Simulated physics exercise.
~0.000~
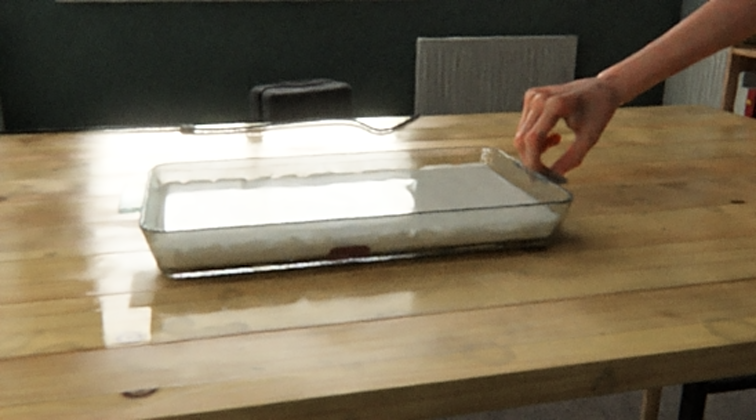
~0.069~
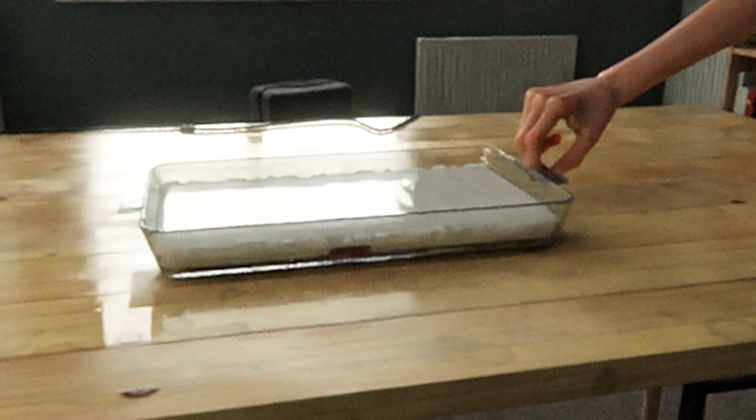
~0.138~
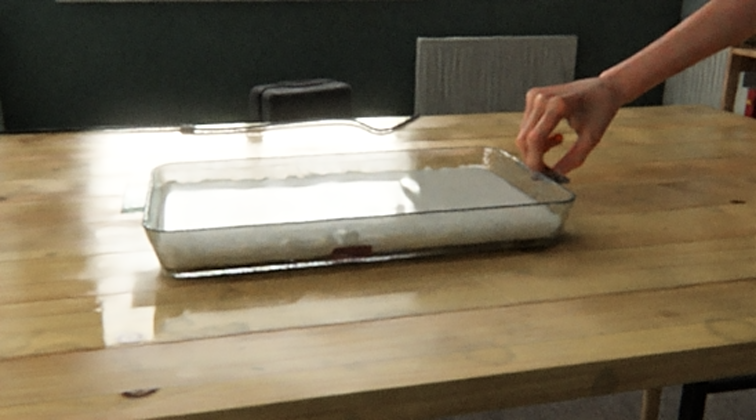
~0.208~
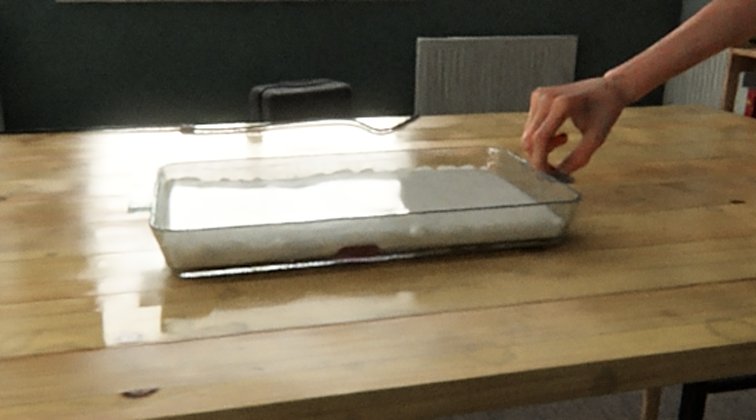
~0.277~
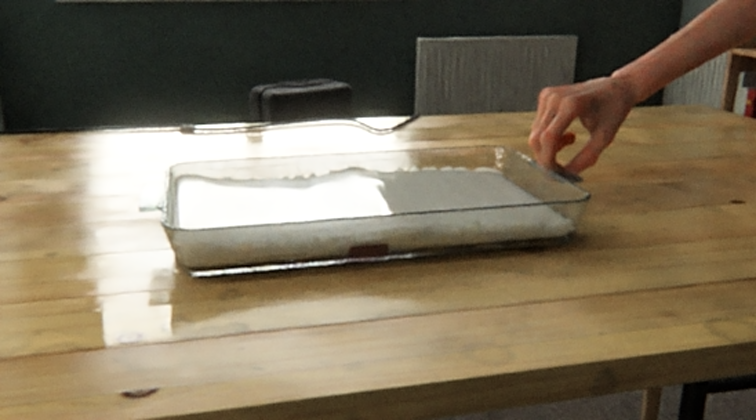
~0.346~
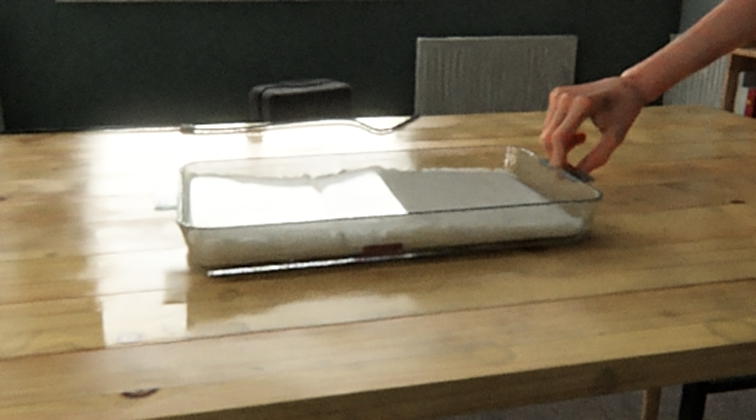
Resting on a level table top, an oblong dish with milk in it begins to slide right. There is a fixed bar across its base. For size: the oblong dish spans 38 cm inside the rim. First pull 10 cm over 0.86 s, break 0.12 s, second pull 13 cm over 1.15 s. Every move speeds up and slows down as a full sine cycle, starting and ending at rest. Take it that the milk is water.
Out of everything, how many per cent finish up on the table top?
About 4 in every hundred.
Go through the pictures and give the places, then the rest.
In the first frame, 0.0 cm from the start; oblong dish, level (157, 210) left, (520, 186) right, rim (531, 172); the milk stands 18 mm below the rim; the top of the bar is at (348, 245).
In the second frame, 0.0 cm from the start; oblong dish, level (156, 210) left, (521, 186) right.
In the third frame, 0.3 cm from the start; oblong dish, level (159, 209) left, (522, 187) right.
In the fourth frame, 0.8 cm from the start; oblong dish, level (163, 206) left, (525, 189) right.
In the fifth frame, 1.7 cm from the start; oblong dish, level (172, 202) left, (533, 192) right.
In the sixth frame, 3.0 cm from the start; oblong dish, level (185, 199) left, (534, 191) right.
Then, 0.86 s in, it has gone 10 cm; 0 per cent is out over the left end and 0 over the right.
Then, 1.38 s in, it has gone 13 cm; 0 per cent is out over the left end and 1 over the right.
Then, 1.90 s in, it has gone 22 cm; 1 per cent is out over the left end and 1 over the right.
Then, 2.42 s in, it has gone 23 cm; 1 per cent is out over the left end and 3 over the right.
Finally, 4 per cent is out in all, 1 of it over the left end.
